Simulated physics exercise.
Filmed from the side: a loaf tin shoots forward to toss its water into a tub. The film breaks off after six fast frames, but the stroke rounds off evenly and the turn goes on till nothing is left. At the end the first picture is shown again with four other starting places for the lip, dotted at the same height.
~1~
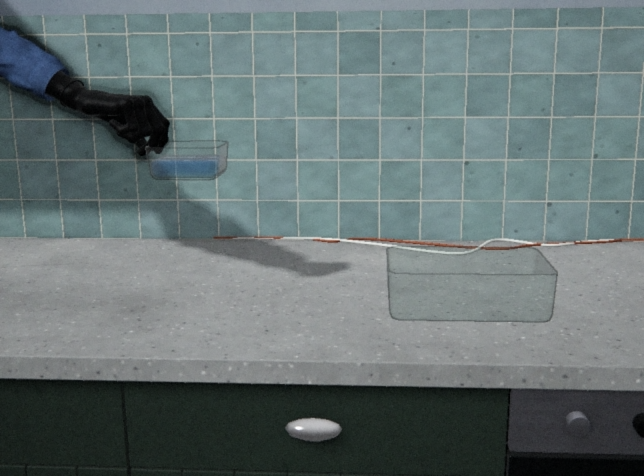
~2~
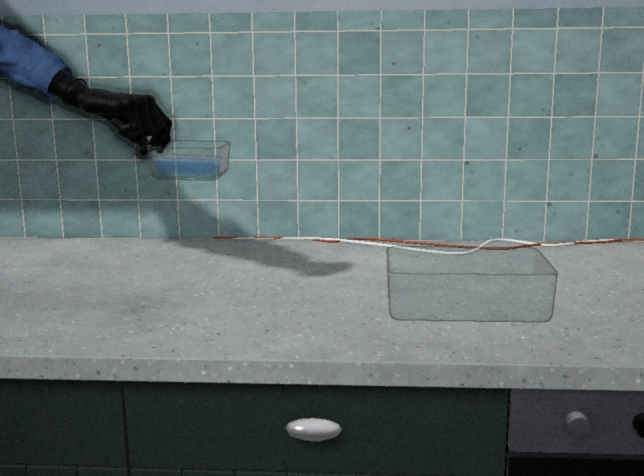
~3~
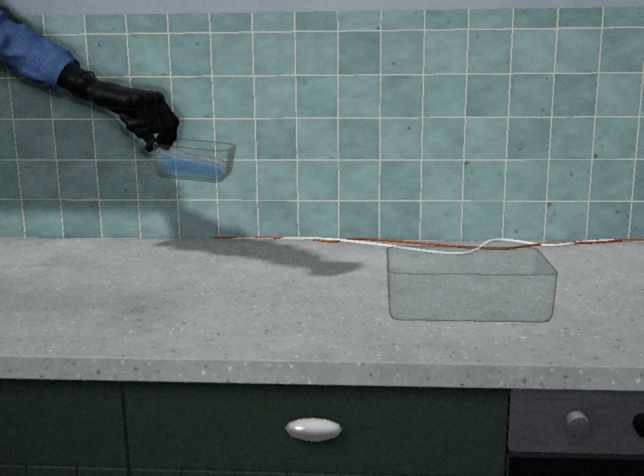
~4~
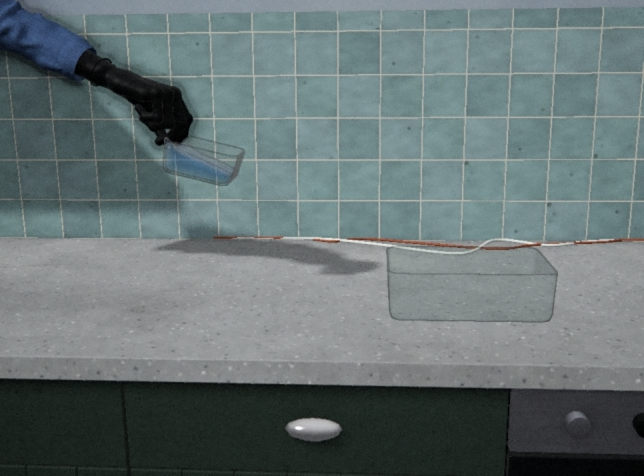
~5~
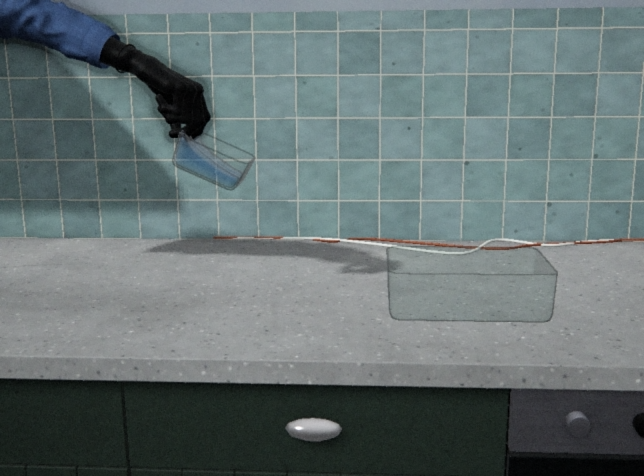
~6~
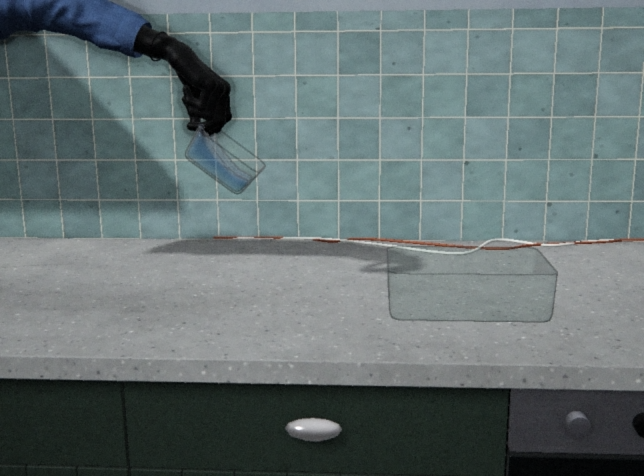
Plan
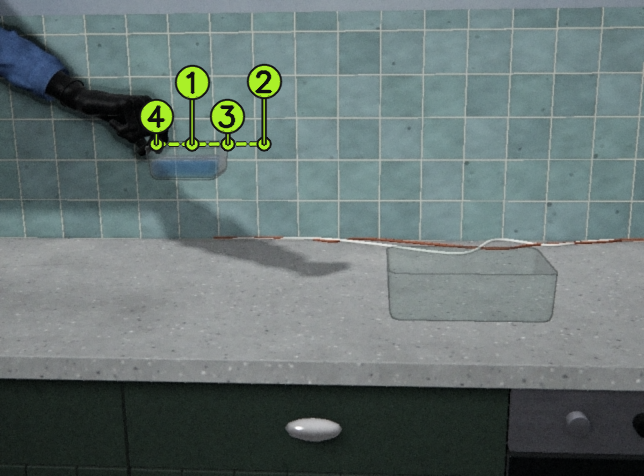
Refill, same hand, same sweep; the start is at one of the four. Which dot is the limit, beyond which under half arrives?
That is place 2.
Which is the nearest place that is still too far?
That is place 3.
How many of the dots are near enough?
One of them.
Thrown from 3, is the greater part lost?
Yes, that goes wrong.
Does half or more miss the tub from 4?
Yes, that goes wrong.
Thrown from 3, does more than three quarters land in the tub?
No, less.
On the marked copy, 1 at (192, 144); 2 at (264, 143); 3 at (227, 144); 4 at (156, 144).
With 1, about 0 % lands in the tub, 98 % falls short.
With 2, about 69 % lands in the tub, 22 % falls short and 8 % goes beside or beyond.
With 3, about 25 % lands in the tub, 69 % falls short and 6 % goes beside or beyond.
With 4, about 0 % lands in the tub, 100 % falls short.
